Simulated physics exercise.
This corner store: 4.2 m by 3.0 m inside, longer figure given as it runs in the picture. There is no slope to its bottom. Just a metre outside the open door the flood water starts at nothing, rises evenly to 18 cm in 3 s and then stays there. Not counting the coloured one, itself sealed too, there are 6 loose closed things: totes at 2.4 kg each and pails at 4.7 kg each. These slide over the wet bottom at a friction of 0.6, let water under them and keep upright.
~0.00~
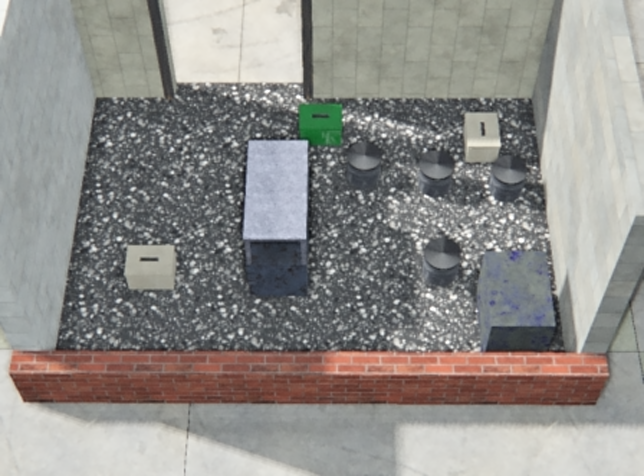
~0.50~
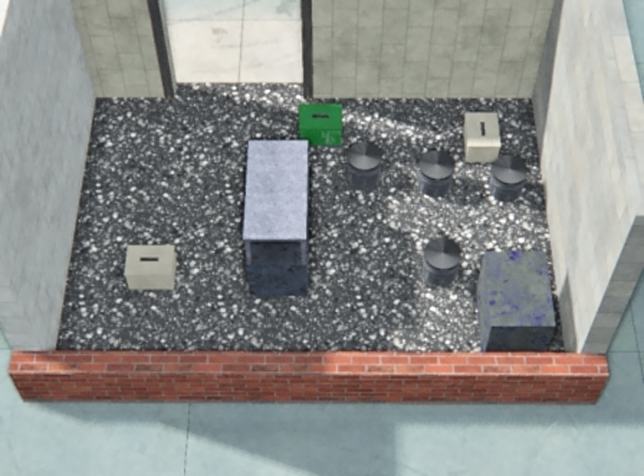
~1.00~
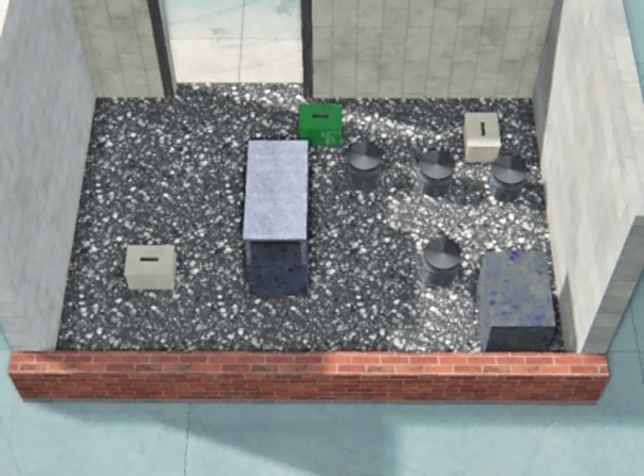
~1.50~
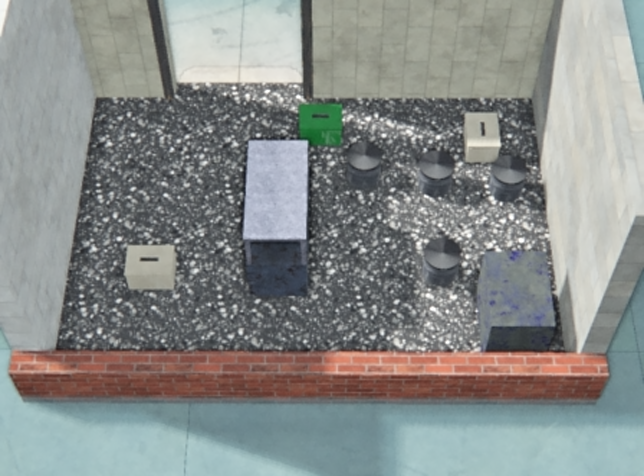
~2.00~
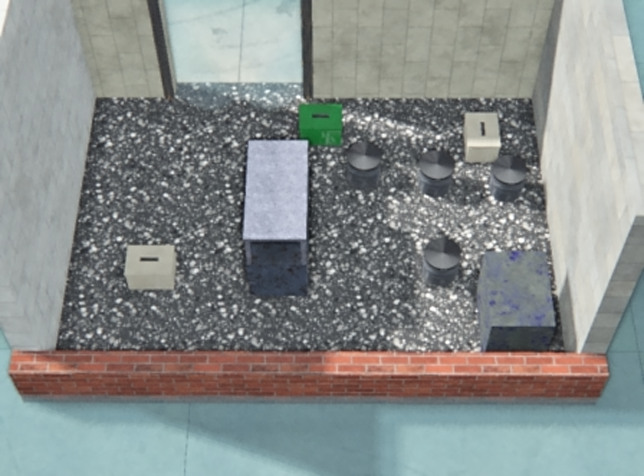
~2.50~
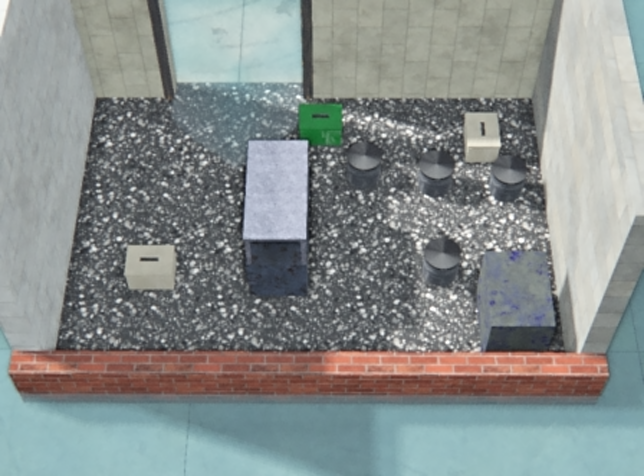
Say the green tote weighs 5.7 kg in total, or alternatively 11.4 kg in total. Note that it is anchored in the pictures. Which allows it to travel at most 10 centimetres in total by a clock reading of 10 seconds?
The one that works is only the second, 11.4 kg.
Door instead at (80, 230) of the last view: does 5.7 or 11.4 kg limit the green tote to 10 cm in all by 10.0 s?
With that change, both options fail.
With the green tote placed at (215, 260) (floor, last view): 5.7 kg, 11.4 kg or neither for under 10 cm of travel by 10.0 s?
Note: None OK.
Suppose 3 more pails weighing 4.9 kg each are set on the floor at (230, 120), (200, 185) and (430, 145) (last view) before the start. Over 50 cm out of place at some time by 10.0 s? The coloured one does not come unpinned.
Order as asked: Goes beyond / goes beyond / stays within.
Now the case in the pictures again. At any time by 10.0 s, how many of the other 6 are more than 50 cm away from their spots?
It adds up to 2.
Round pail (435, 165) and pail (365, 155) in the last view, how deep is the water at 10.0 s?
Some 6 cm at the first, some 5 cm at the second.
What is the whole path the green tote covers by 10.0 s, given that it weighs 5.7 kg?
20 cm in all.
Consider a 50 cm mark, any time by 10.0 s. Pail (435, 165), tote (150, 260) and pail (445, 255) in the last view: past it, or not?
In turn: Short of it, past it, past it.
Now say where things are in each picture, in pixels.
The green tote at (321, 116) rests on the ground; water covers 0.0 m2; 0 of 7 have shifted, in the first frame.
The green tote at (321, 116) rests on the ground; water covers 0.0 m2; 0 of 7 have shifted, in the second frame.
The green tote at (321, 116) rests on the ground; water covers 0.0 m2; 0 of 7 have shifted, in the third frame.
The green tote at (321, 116) rests on the ground; water covers 0.0 m2; 0 of 7 have shifted, in the fourth frame.
The green tote at (321, 116) rests on the ground; water covers 0.1 m2; 0 of 7 have shifted, in the fifth frame.
The green tote at (321, 116) rests on the ground; water covers 0.7 m2; 0 of 7 have shifted, in the sixth frame.
After 3.5 s the green tote would be 0 cm from its start with 5.7 kg and 0 cm from its start with 11.4 kg; 2 cm of water round it then.
After 4.5 s the green tote would be 17 cm from its start with 5.7 kg and 0 cm from its start with 11.4 kg; 4 cm of water round it then.
After 7.0 s the green tote would be 20 cm from its start with 5.7 kg and 0 cm from its start with 11.4 kg; 5 cm of water round it then.
After 10.0 s the green tote would be 20 cm from its start with 5.7 kg and 0 cm from its start with 11.4 kg; 5 cm of water round it then.
